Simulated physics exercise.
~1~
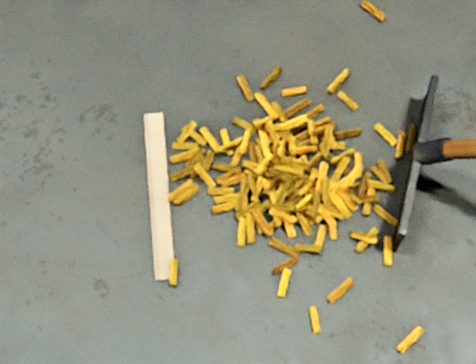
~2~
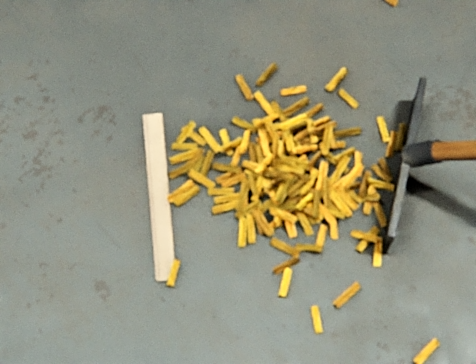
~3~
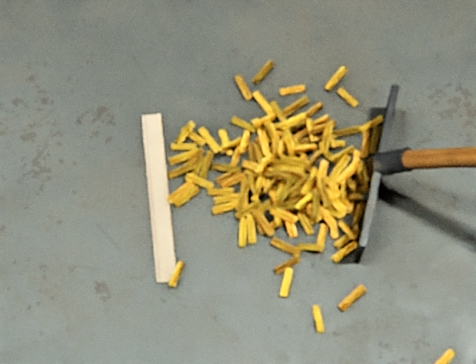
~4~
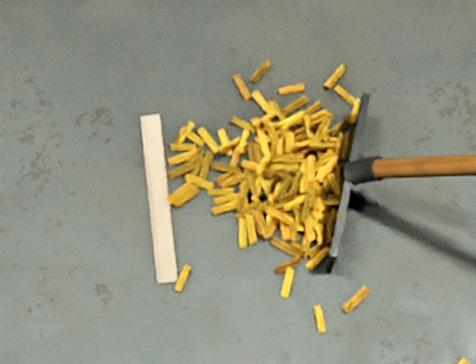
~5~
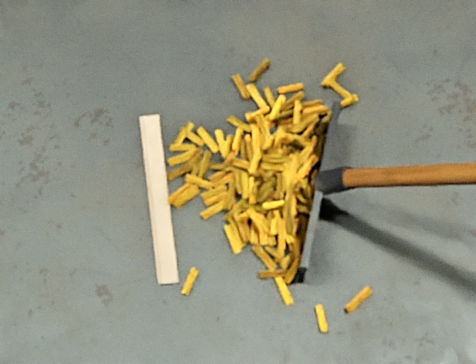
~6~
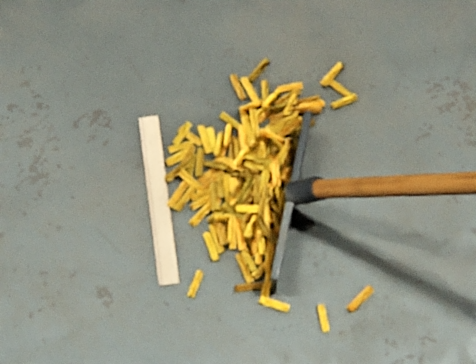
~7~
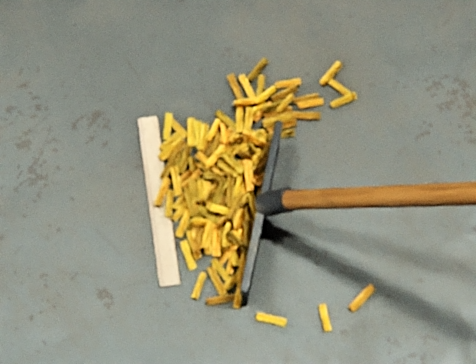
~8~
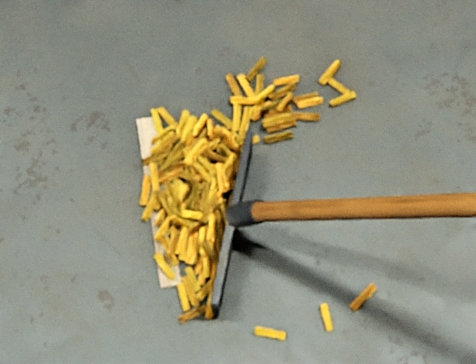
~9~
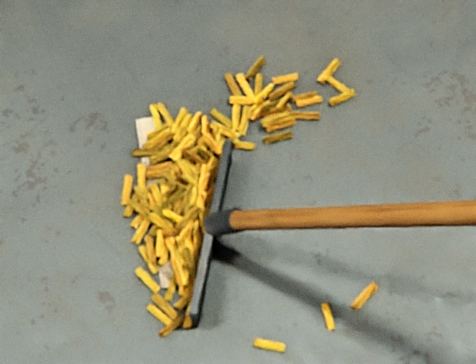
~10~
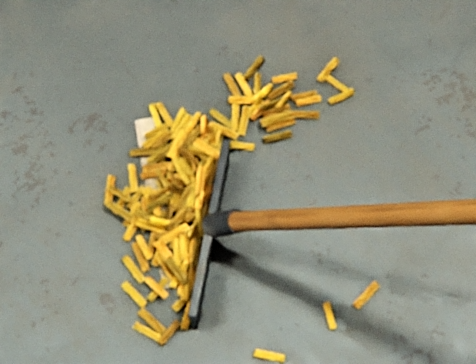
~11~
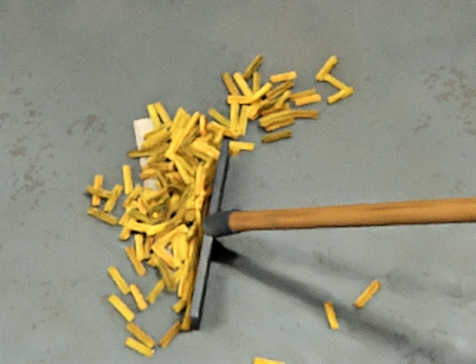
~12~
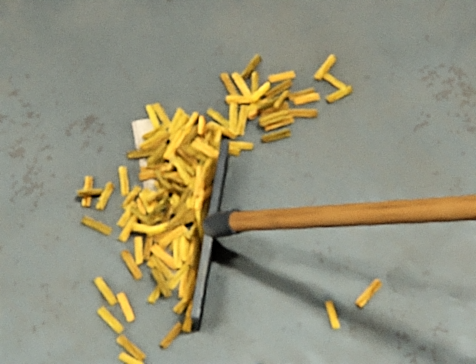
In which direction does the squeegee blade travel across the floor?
The blade travels to the left, pushing the yellow pieces towards the pale strip.
We see a wooden-handled squeegee push a loose pile of short yellow pieces left across a grey floor onto a pale fixed strip, then stop there while some pieces slide on past the strip and others lie scattered behind.
